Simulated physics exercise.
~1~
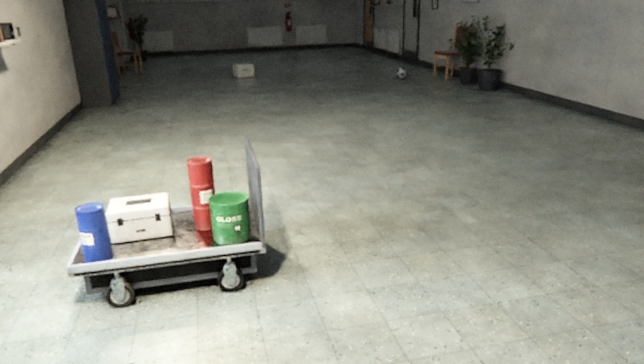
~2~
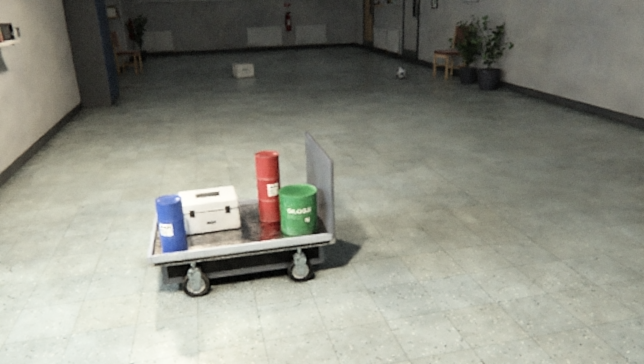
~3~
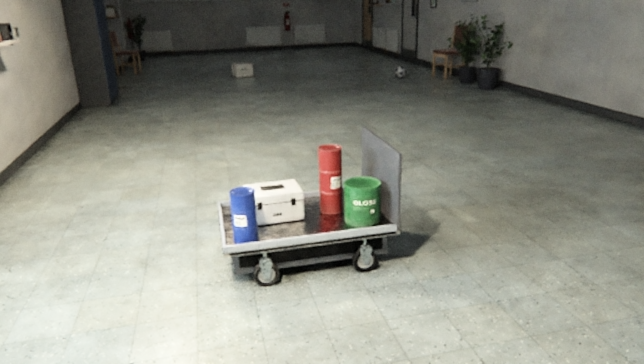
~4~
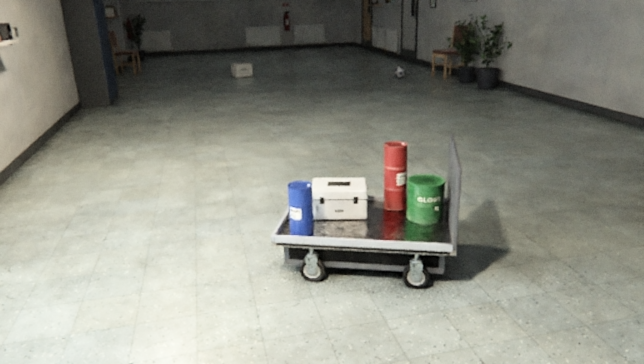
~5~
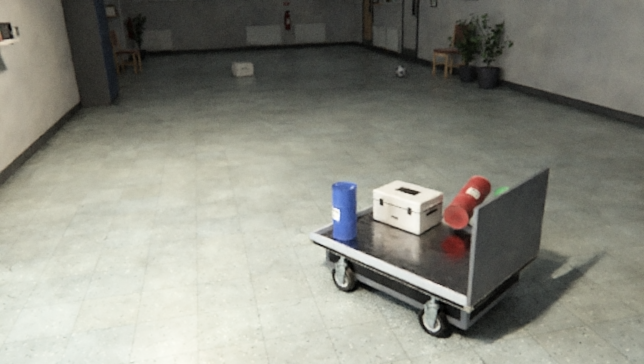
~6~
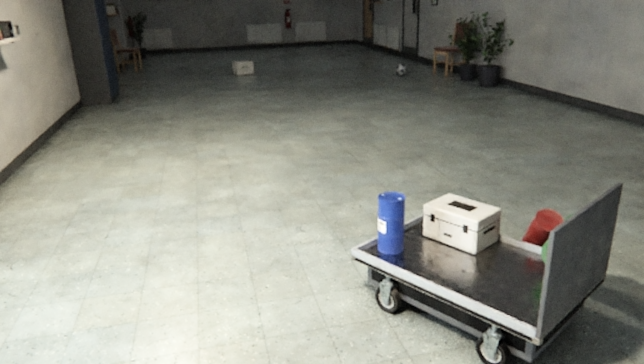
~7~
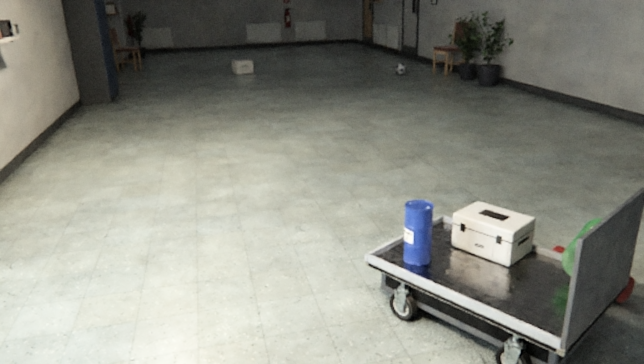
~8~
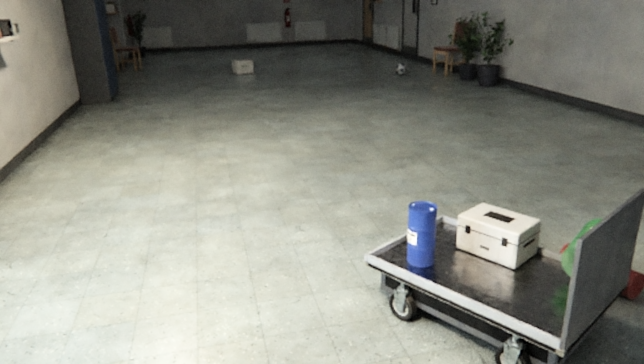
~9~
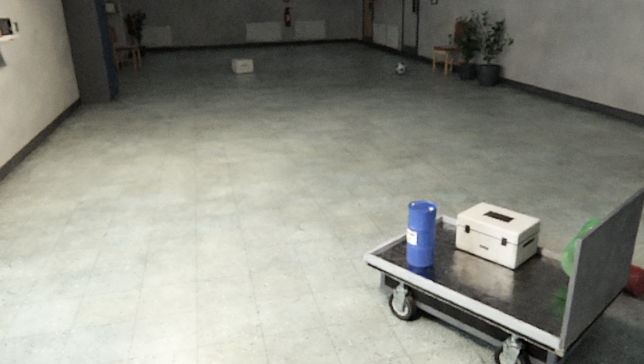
The clip opens with a flat cart at the left of a wide tiled room, carrying a blue canister, a white toolbox, a red canister and a green pail near its tall end board. It rolls steadily right with everything upright. Then the cart swings toward the viewer, and the red canister tips over beside the board as the green pail tilts behind it. The red canister drops over the far side while the pail topples. The cart stops at the lower right, blue canister upright and toolbox still aboard, green pail down by the board and red canister on the floor beyond.
